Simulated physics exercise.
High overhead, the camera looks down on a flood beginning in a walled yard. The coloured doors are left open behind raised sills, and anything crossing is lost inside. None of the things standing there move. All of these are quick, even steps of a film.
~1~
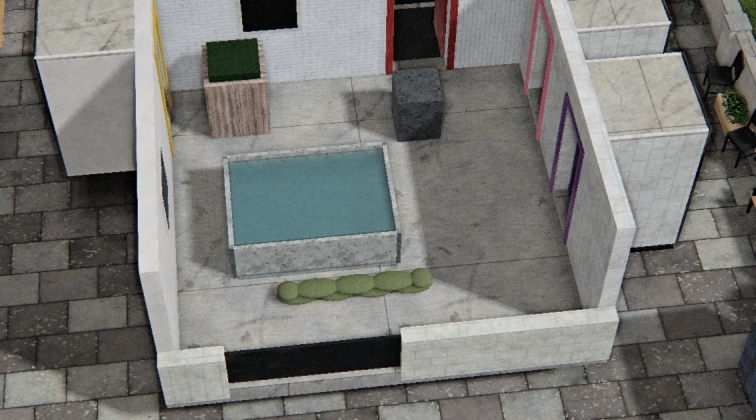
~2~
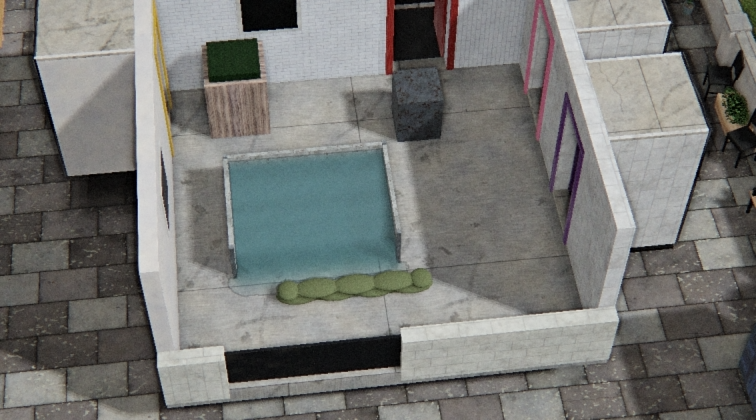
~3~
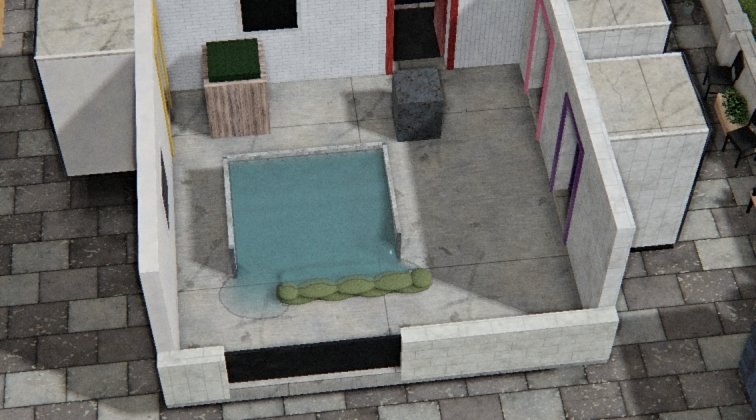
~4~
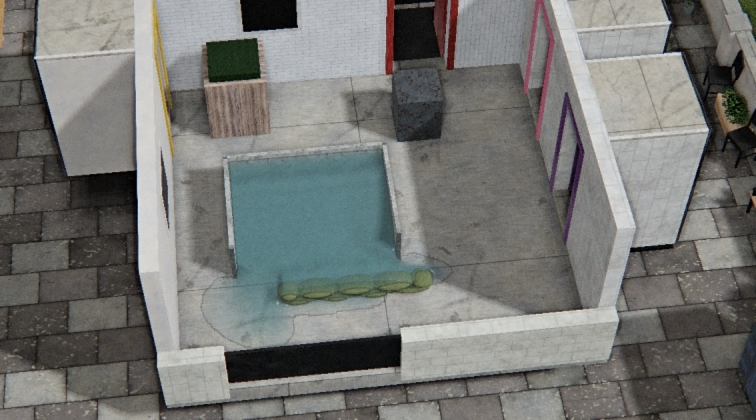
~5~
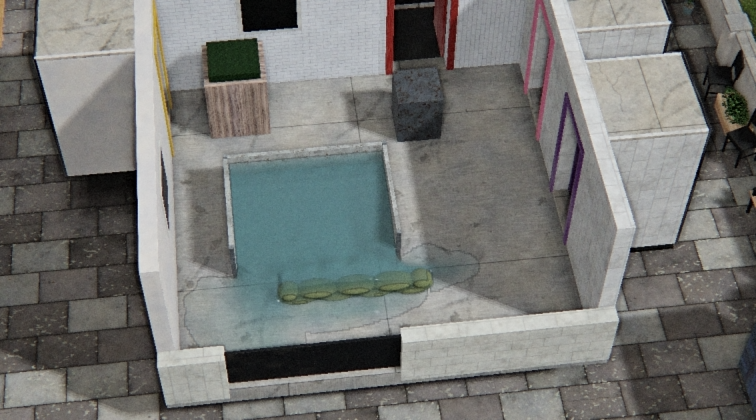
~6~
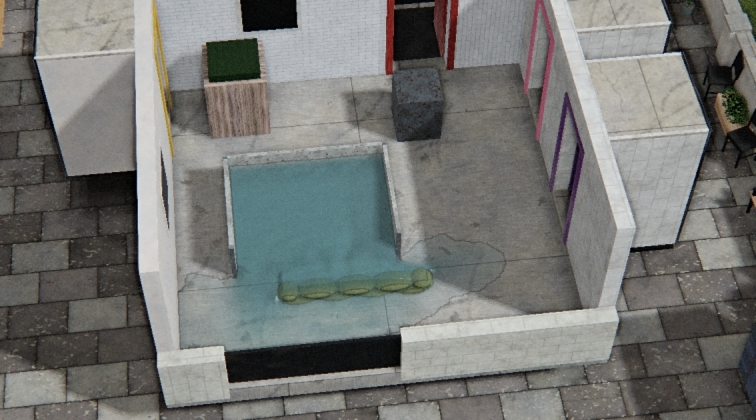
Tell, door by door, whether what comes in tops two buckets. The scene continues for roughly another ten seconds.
In the end yellow door: At most two buckets; purple door: Over two buckets; red door: Over two buckets; pink door: At most two buckets.
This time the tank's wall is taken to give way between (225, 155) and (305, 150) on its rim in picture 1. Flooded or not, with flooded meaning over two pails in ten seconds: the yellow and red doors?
Looks like the yellow door tops the limit but the red door tops the limit.
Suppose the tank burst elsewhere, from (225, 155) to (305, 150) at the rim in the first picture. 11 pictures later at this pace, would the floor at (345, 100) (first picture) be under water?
Submerged.
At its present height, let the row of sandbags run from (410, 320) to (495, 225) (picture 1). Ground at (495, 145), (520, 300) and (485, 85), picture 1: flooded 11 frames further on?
Results in turn: Unreached, then reached, then unreached.
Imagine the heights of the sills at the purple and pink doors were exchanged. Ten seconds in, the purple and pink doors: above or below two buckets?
Looks like the purple door stays within the limit and the pink door exceeds the limit.
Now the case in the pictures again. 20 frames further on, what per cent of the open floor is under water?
About 55 per cent.
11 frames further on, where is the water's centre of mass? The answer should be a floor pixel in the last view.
Around pixel (320, 276).
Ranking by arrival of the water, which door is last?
It's the door marked red.
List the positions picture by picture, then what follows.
In the first frame, still water in the tank at (310, 197).
In the second frame, water pours out at (316, 258) and has run to (403, 265).
In the third frame, the front is at (421, 273), out from the gap at (316, 259).
In the fourth frame, the front is at (445, 271), out from the gap at (316, 260).
In the fifth frame, water pours out at (316, 259) and has run to (473, 268).
In the sixth frame, the front is at (495, 260), out from the gap at (316, 260).
A moment on, water covers 35 % of the floor; the yellow door not reached, the purple door wet at the sill, nothing in, the red door not reached, the pink door not reached.
Next, water covers 50 % of the floor; the yellow door not reached, the purple door under two buckets in, the red door not reached, the pink door not reached.
Then, water covers 55 % of the floor; the yellow door wet at the sill, nothing in, the purple door over two buckets in, the red door not reached, the pink door wet at the sill, nothing in.
Later, water covers 85 % of the floor; the yellow door wet at the sill, nothing in, the purple door over two buckets in, the red door wet at the sill, nothing in, the pink door wet at the sill, nothing in.
In the end, water covers 95 % of the floor; the yellow door wet at the sill, nothing in, the purple door far over two buckets in, the red door over two buckets in, the pink door wet at the sill, nothing in.
